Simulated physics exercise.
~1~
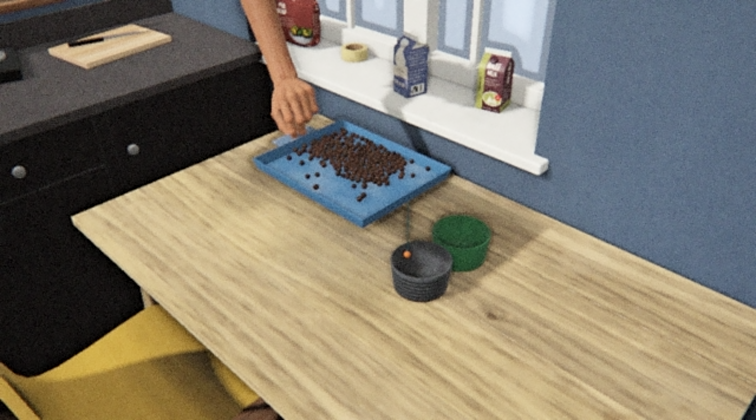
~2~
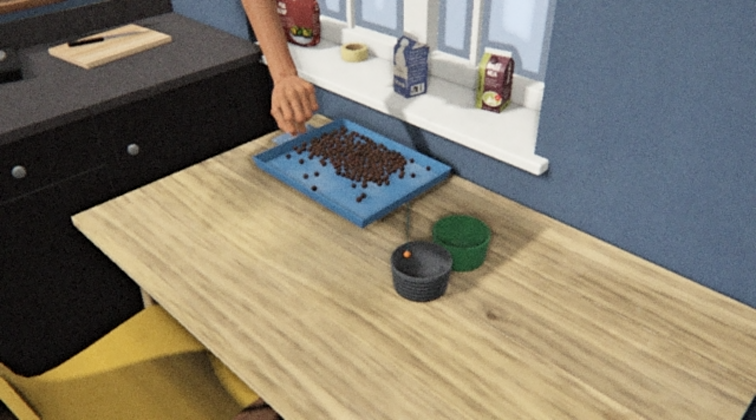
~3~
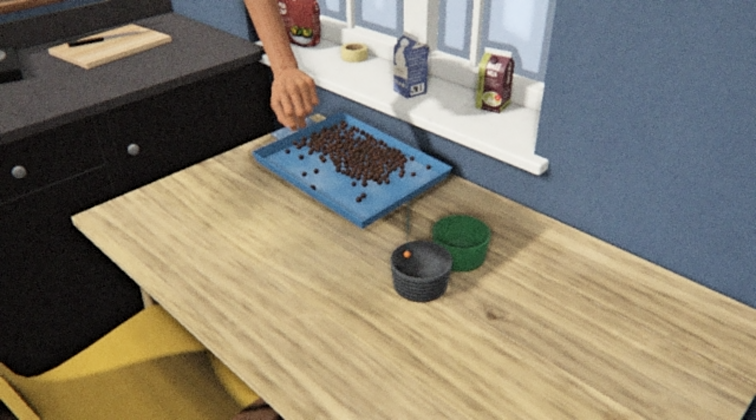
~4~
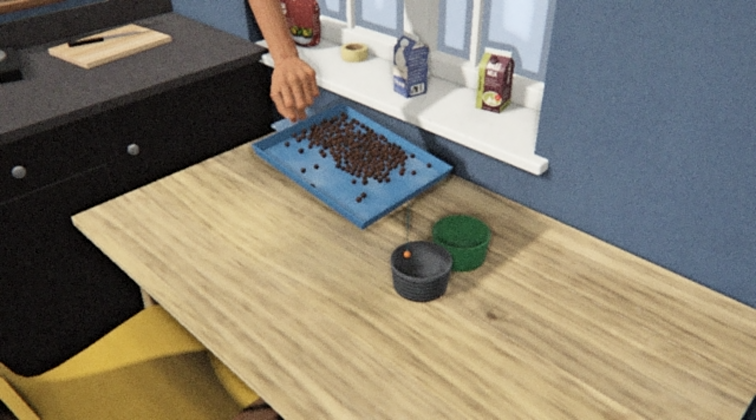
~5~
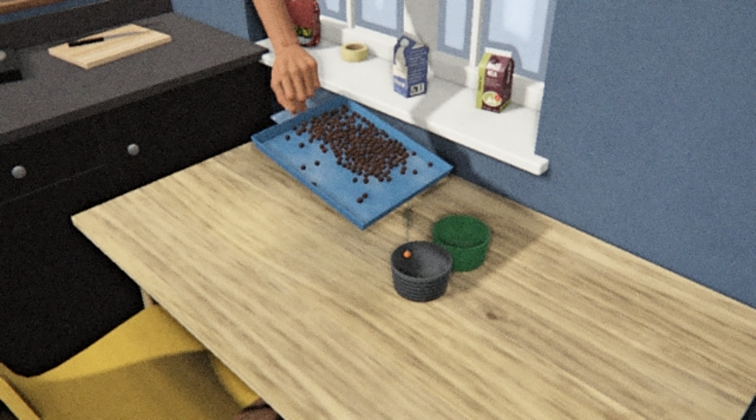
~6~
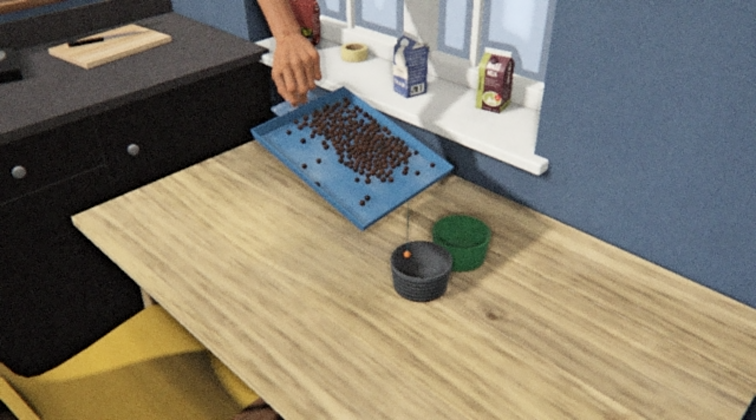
The video shows a hand at the far end of a blue tray of chocolate balls on a wooden table, raising that end gradually so the tray slants toward a black dish and a green dish as the balls begin shifting.
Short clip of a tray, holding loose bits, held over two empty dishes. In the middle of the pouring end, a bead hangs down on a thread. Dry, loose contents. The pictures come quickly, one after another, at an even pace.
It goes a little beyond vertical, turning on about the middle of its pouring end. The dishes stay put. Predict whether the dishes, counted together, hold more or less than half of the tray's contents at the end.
Less.
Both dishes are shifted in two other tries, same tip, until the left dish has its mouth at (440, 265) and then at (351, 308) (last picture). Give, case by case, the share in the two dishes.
First placement: Some 20 %; second placement: Some 70 %.
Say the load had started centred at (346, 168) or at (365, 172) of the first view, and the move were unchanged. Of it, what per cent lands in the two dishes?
The first start gives 10 percent and the second 20 percent.
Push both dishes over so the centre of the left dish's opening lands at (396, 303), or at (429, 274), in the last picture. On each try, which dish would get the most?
One: The dish on the left. Two: The left one.
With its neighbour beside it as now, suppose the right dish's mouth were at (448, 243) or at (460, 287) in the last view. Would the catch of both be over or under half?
First place: Short of half; second place: Short of half.
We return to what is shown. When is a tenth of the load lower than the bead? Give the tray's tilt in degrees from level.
That happens at close to 55 degrees.
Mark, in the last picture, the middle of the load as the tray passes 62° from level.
Look close to (391, 208) in the last picture.
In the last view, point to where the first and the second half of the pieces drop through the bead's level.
(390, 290), then (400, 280).
Soon after the last picture, tray tipped steeply; most on the tray; a stray few in the left dish; a small part outside both; a small part in the air.
A little later, tray tipped past a quarter turn; a stray few on the tray; a small part in the left dish; a stray few in the right dish; most outside both; a small part in the air.
Later still, tray tipped past a quarter turn; a small part in the left dish; a stray few in the right dish; most outside both.
By the end, tray tipped past a quarter turn; a small part in the left dish; a stray few in the right dish; most outside both.
